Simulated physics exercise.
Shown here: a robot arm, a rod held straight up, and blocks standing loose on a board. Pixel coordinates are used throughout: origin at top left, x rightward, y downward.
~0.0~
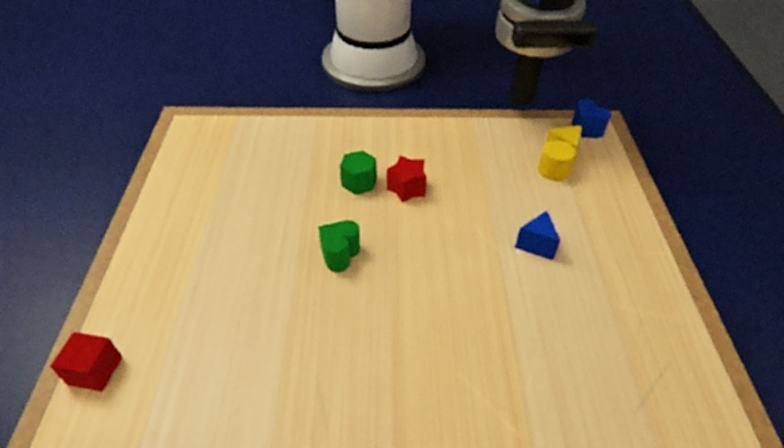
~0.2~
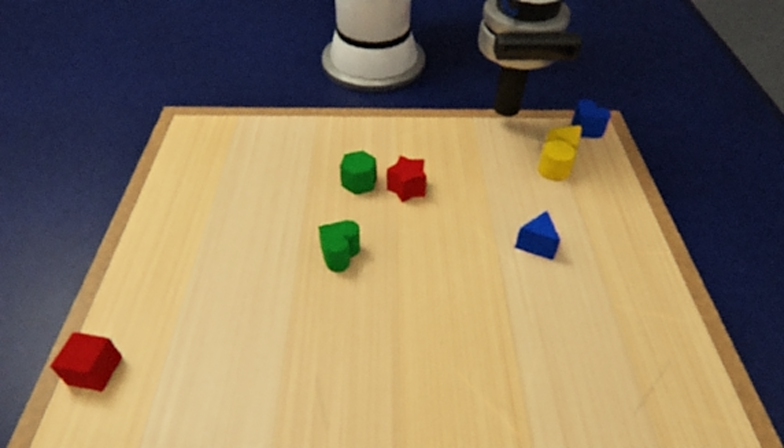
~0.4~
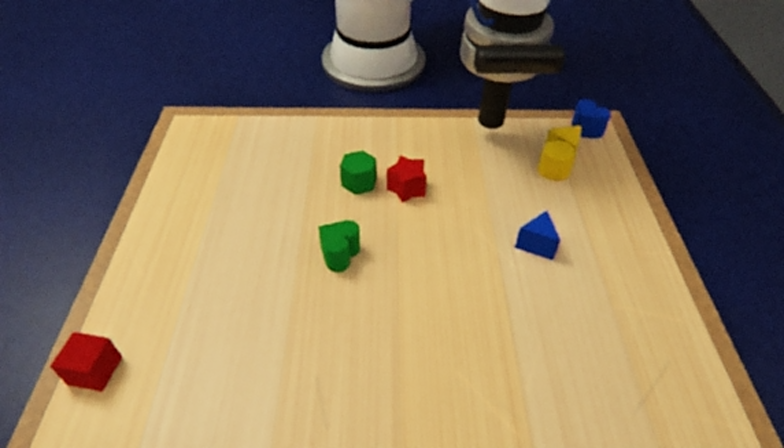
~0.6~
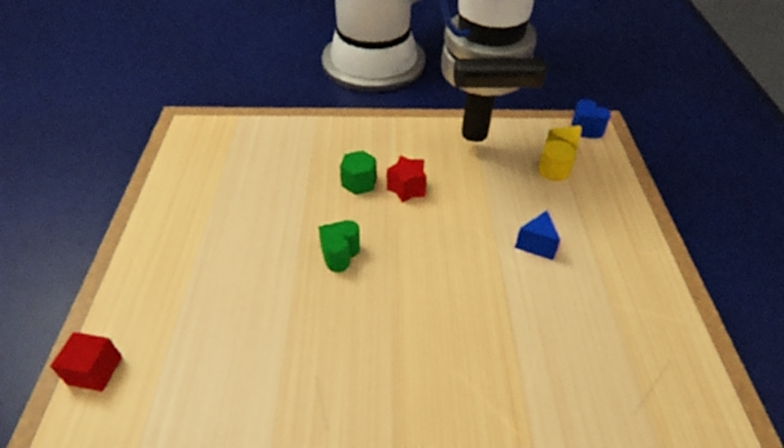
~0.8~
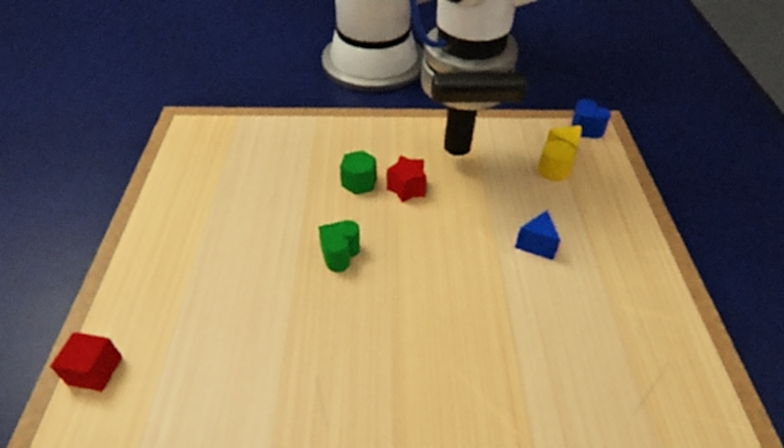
On a light wooden board scattered with red, green, blue and yellow blocks, a robot arm moved its dark upright rod a short way left and toward the viewer, while every block stayed still.
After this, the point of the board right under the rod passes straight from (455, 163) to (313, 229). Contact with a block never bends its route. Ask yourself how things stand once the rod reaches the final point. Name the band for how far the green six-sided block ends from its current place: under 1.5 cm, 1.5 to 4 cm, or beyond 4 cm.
I'd go with under 1.5 cm for this block.
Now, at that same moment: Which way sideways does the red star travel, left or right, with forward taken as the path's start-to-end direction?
Taking start-to-end as forward, the block's sideways shift goes to the left.
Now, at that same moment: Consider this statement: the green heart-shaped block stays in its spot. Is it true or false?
My answer: False.
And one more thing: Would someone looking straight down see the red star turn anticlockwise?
Yes, it checks out.
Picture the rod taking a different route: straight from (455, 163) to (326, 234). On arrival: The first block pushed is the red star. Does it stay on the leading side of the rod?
It rides in front to the end.
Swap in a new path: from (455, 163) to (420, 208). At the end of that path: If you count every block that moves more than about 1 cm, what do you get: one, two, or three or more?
Moved: Just one.
What follows on the original path. One third of the way, rod at (413, 168); red star at (387, 179).
Two thirds of the way, rod at (364, 191); green heart-shaped block at (338, 236); green six-sided block at (350, 164), turned 40° clockwise; red star at (358, 206).
At the end, rod at (311, 214); green heart-shaped block at (342, 248), turned 15° clockwise; green six-sided block at (350, 164), turned 40° clockwise; red star at (344, 219), turned 60° anticlockwise.
